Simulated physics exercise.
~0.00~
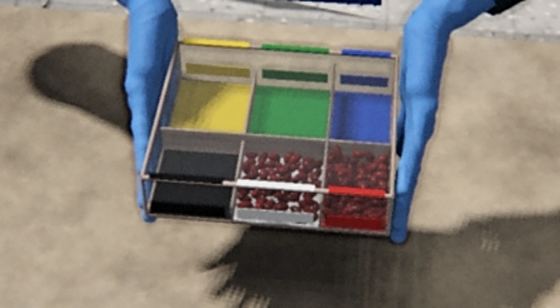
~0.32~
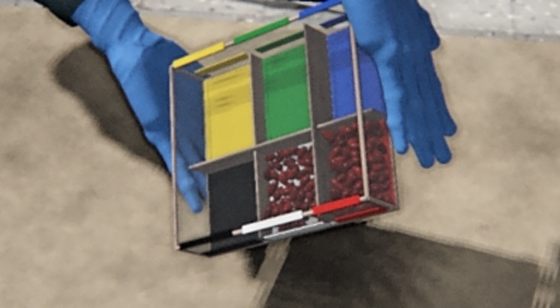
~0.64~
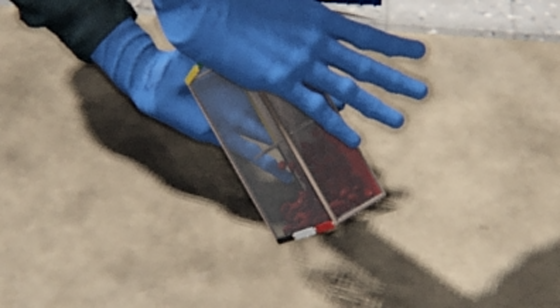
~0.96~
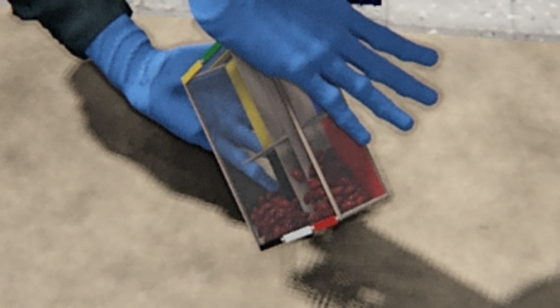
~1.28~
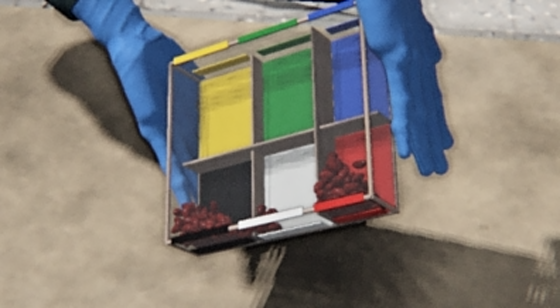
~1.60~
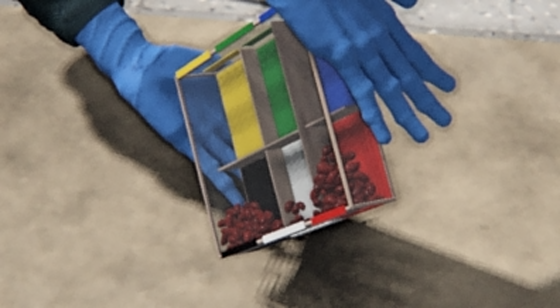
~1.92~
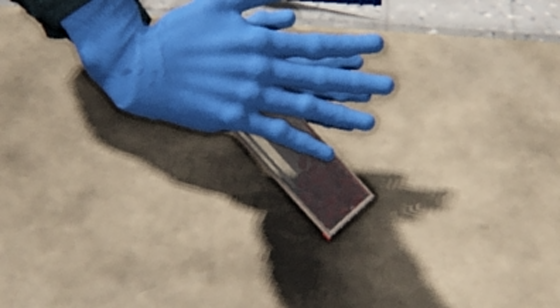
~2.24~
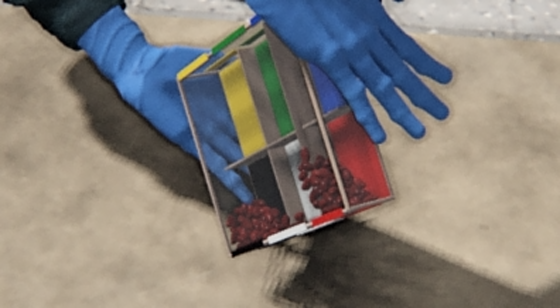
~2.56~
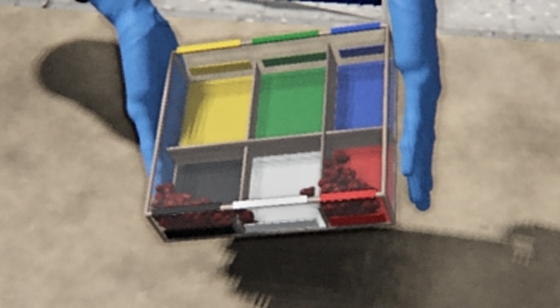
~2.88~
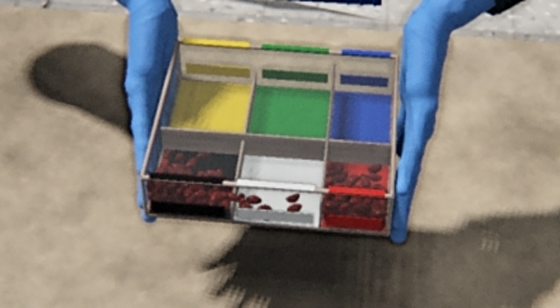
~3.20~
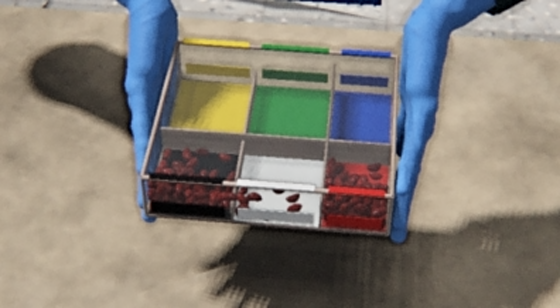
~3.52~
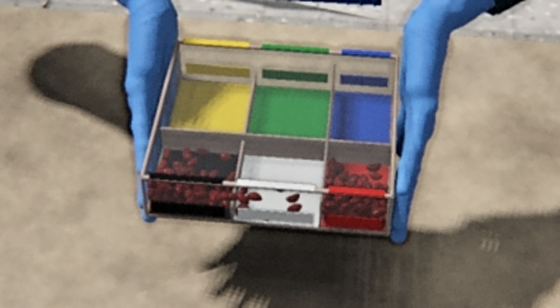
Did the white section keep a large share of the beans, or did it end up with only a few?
It ended up with only a few, as most of the beans finished in the black and red sections.
Above a mottled tan surface, blue-gloved hands tipped a clear-lidded box of dark red beans steeply, partly back, then even further before levelling it, leaving most beans in the black and red sections and only a few in the white.
